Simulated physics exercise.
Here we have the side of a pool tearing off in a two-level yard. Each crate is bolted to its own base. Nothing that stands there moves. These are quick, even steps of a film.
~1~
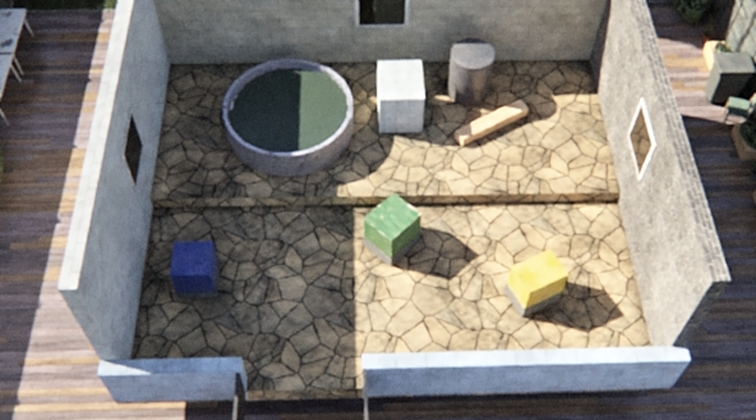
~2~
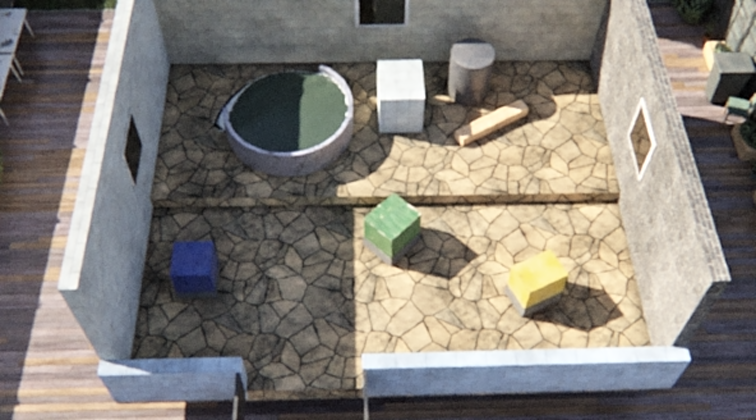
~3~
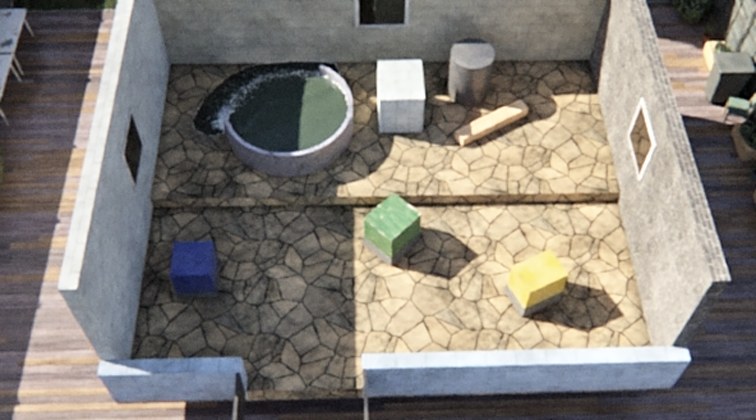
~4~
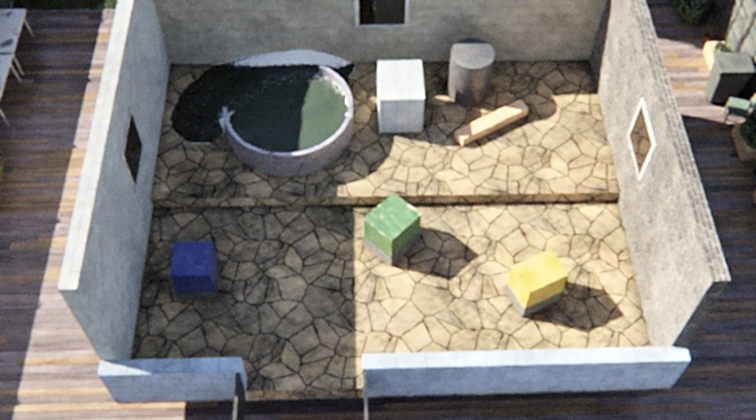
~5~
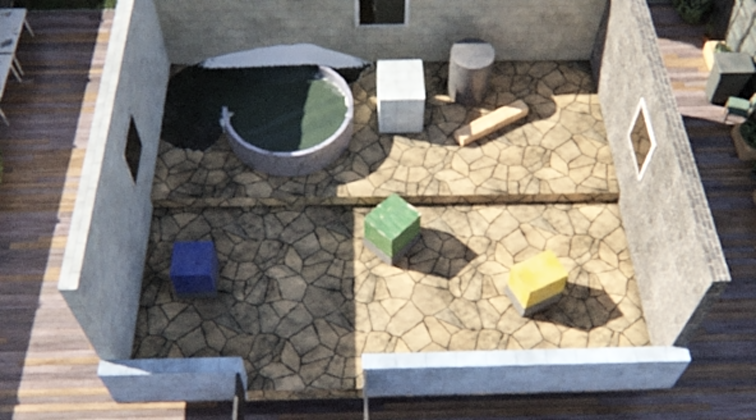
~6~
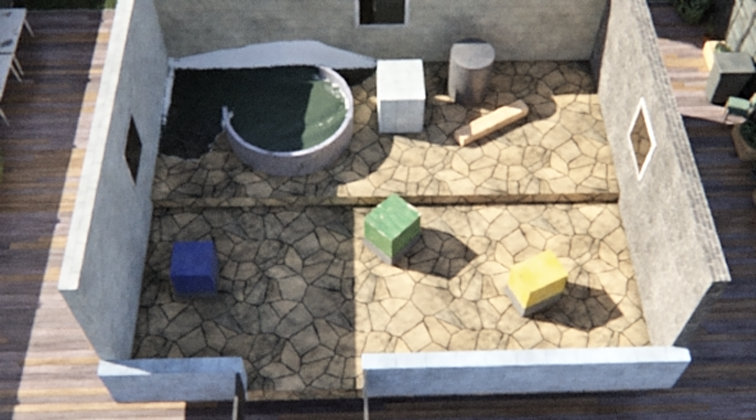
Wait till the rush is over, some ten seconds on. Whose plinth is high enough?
In the end: The blue crate is soaked; the yellow crate keeps dry; the green crate keeps dry.
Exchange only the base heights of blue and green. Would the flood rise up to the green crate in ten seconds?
Then: The green one is spared.
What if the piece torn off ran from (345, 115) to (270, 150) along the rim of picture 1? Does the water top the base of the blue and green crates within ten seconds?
One by one: Blue crate is safe, green crate is topped.
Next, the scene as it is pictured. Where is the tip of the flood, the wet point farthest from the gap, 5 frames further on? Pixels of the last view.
Near (473, 63).
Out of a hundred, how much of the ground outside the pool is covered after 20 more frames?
Roughly 40 per cent.
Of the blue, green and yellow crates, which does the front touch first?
First comes the one in blue.
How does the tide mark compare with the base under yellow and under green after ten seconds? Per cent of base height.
About 40 and 20 per cent.
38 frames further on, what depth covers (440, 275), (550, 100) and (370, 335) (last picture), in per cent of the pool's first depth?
In turn 4, 4 and 4 in a hundred.
A moment on, water covers 15 % of the floor; the blue crate not reached, the yellow crate not reached, the green crate not reached.
Next, water covers 20 % of the floor; the blue crate not reached, the yellow crate not reached, the green crate not reached.
Then, water covers 40 % of the floor; the blue crate water round its plinth, the yellow crate not reached, the green crate not reached.
Later, water covers 70 % of the floor; the blue crate water round its plinth, the yellow crate not reached, the green crate water round its plinth.
In the end, water covers 90 % of the floor; the blue crate was topped, the yellow crate stayed above the water, the green crate stayed above the water.
